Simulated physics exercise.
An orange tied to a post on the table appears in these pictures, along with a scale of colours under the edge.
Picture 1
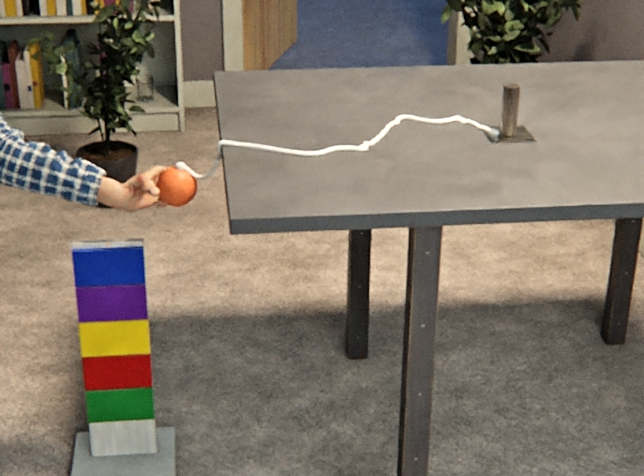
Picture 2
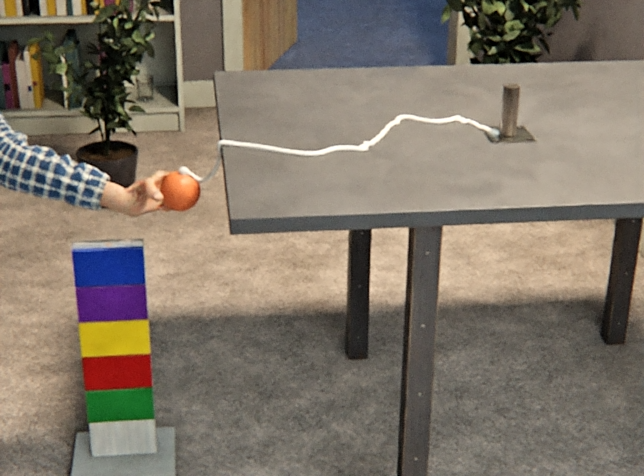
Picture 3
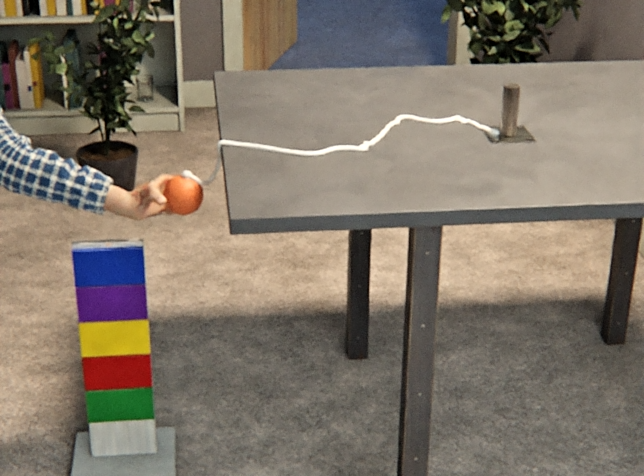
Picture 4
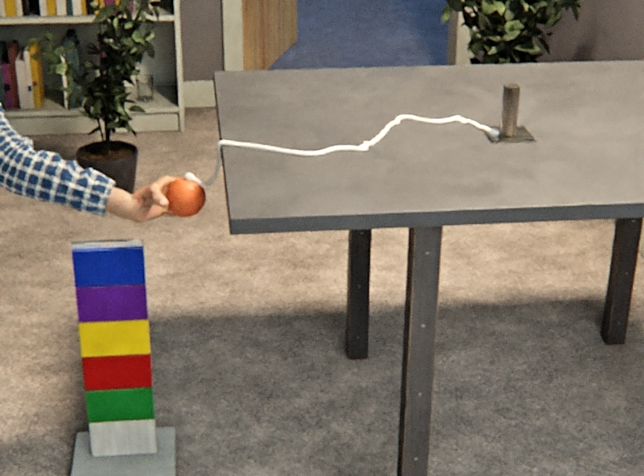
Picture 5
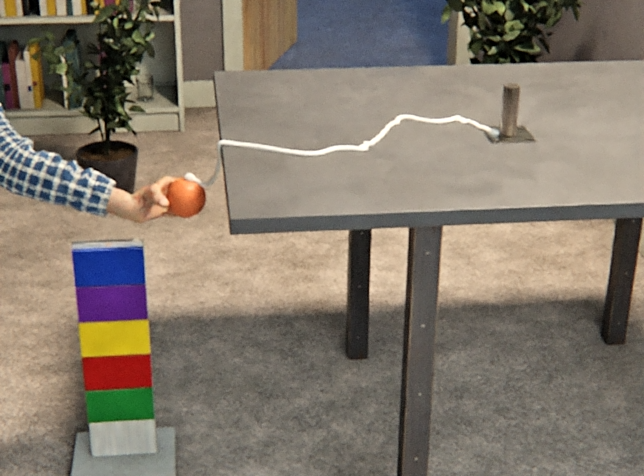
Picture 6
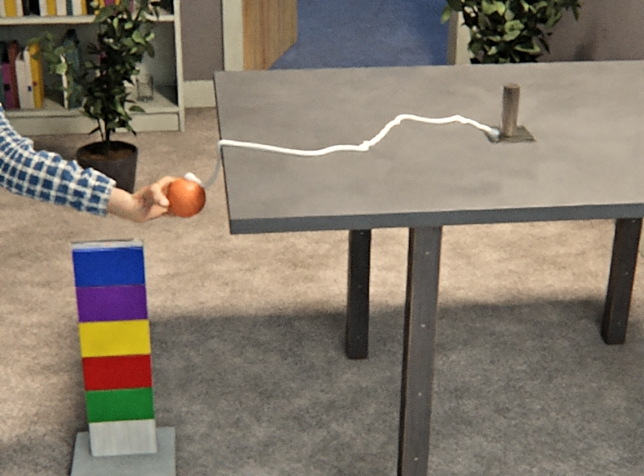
The clip opens on a hand in a checked sleeve holding an orange beside a table, with a slack white cord running across the tabletop to a post and a stack of coloured blocks below. The hand shifts the orange slightly right and down, then stays almost still.
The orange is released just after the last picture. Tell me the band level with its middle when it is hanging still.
That is the yellow band.
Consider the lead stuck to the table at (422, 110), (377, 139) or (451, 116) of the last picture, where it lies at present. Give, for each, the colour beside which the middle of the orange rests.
Going through them one at a time, the answers are purple; blue; purple.
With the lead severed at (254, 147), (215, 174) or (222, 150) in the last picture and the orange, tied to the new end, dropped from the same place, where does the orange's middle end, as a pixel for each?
Case by case: Close to (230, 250), (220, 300) and (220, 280).
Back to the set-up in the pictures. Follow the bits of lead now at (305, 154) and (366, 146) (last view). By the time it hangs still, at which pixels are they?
Result - first point (221, 179), second point (259, 138).
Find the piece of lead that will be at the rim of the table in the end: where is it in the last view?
Look around (340, 148).
Soon after, orange near (210, 325); level with yellow.
Then, orange near (238, 329); level with yellow.
At rest, orange near (226, 332); level with yellow. Its middle rests at the yellow band.
